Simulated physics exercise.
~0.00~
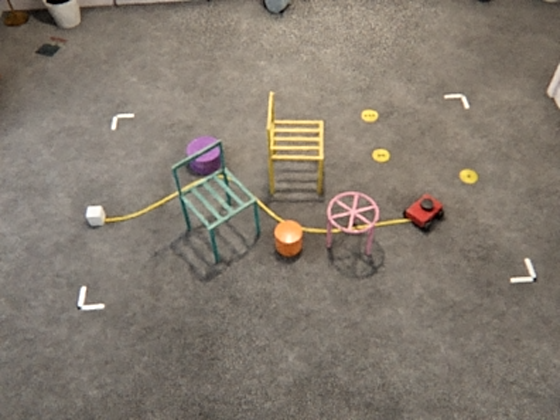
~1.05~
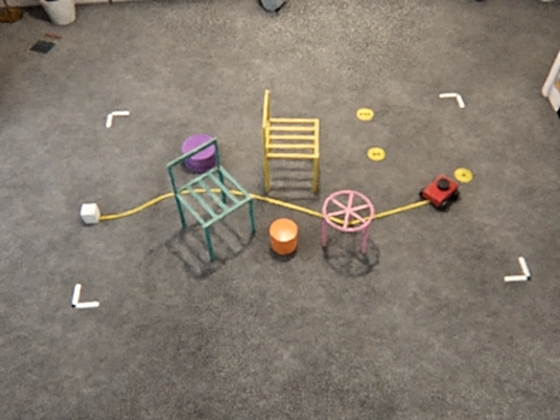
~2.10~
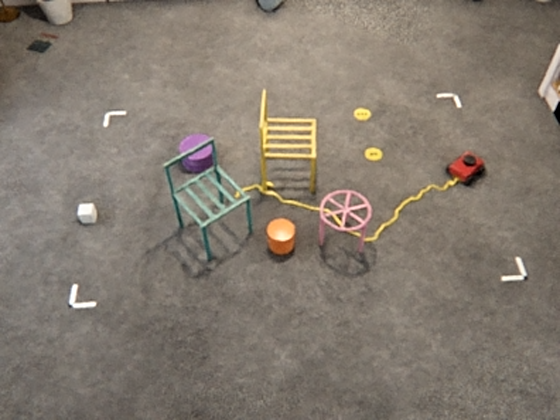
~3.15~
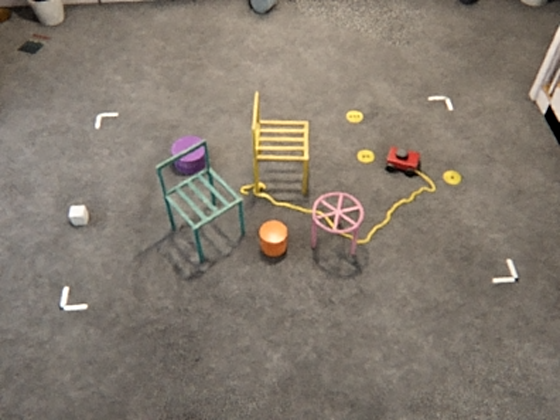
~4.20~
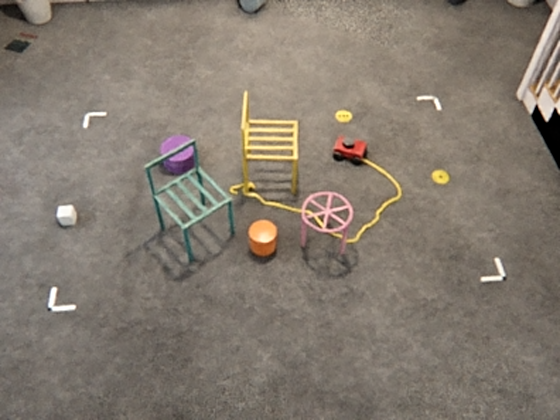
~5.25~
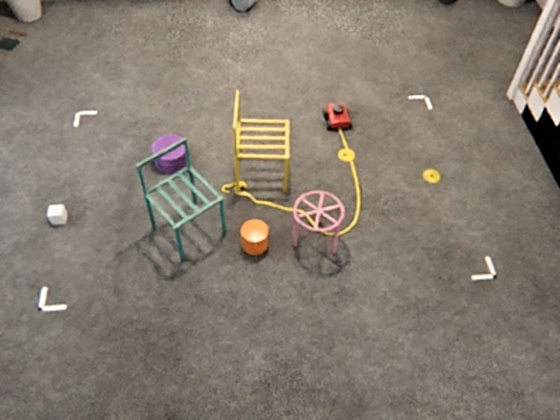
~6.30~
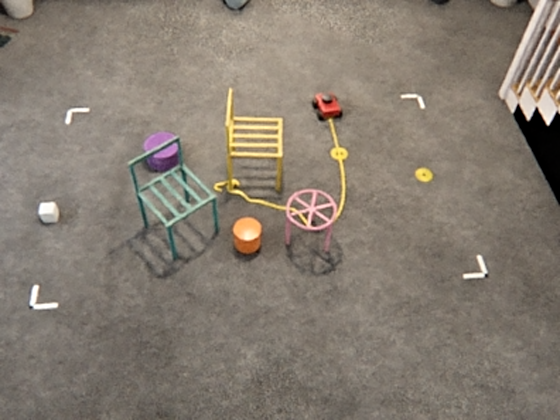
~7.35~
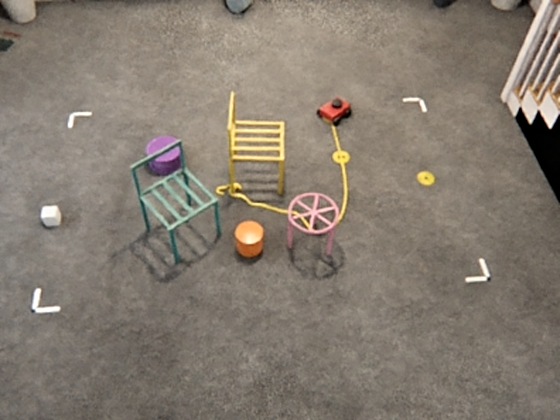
At the start, a small red cart sits right of a pink stool, trailing a yellow lead past an orange tub, a yellow chair, a teal chair and a purple bucket toward a white block on the left. The cart rolls right and slightly up, pulling the lead straighter. The lead then comes free of the block and lies slack and wavy. The cart turns back left past the yellow marks, then moves up, drawing the lead into a curve around the stool. It ends stopped above the marks, unplugged, with the furniture, tub and bucket still standing.
